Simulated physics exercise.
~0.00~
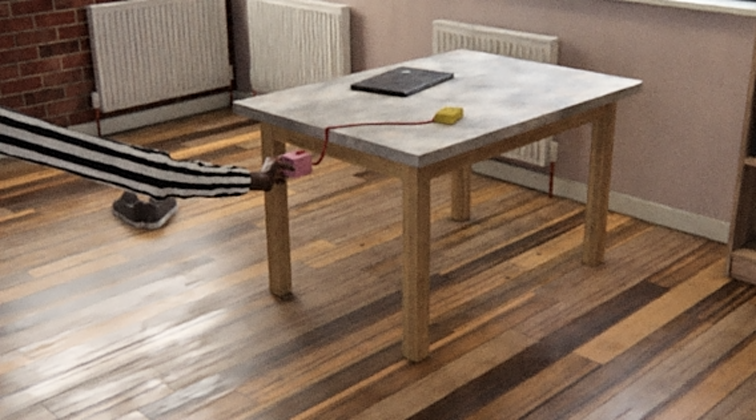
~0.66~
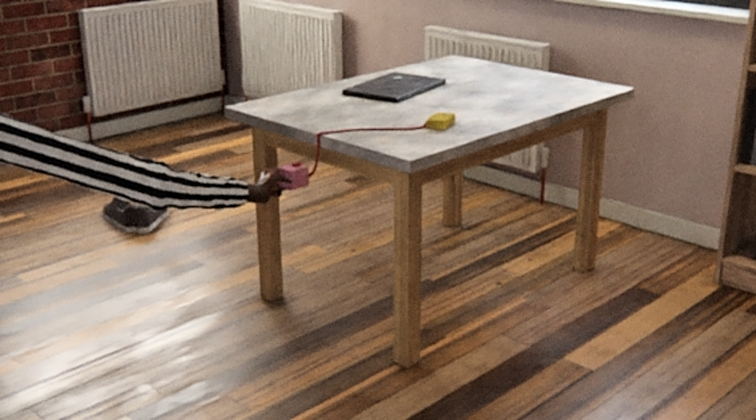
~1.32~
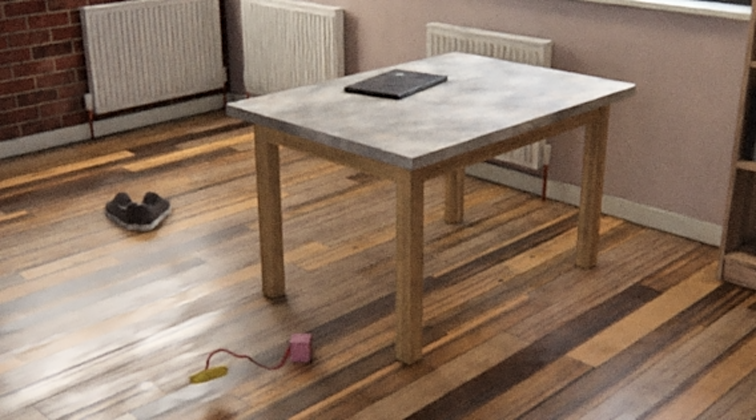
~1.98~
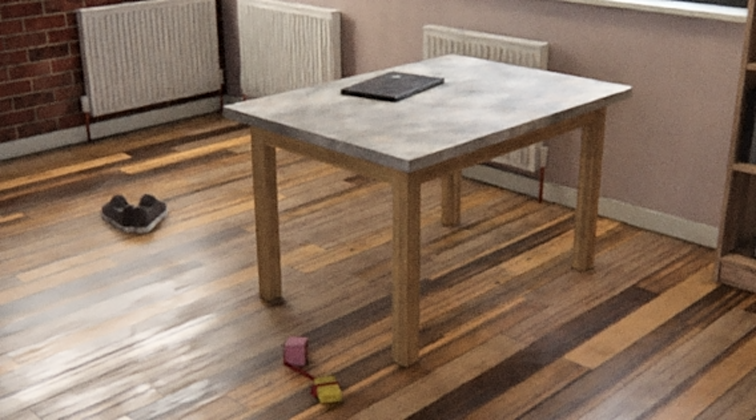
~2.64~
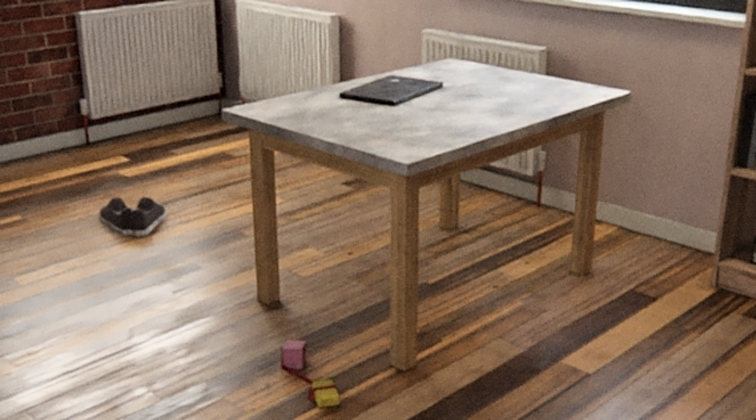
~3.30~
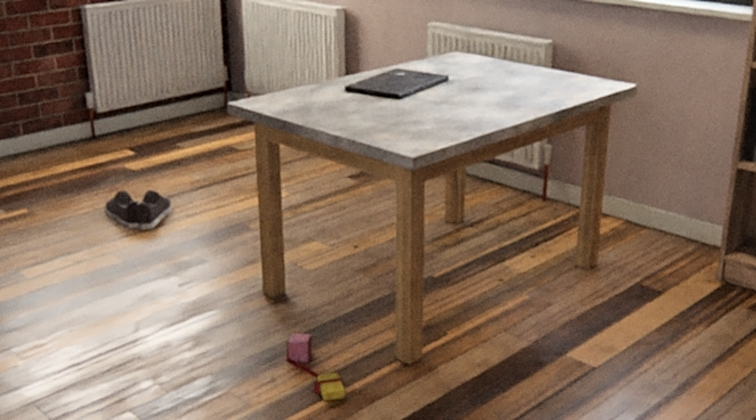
The video shows a hand in a striped sleeve lowering a pink block past the edge of a table, a red ribbon linking it to a yellow sponge beside a black laptop. The hand lets go, and block and sponge end up on the wooden floor while the laptop stays put.
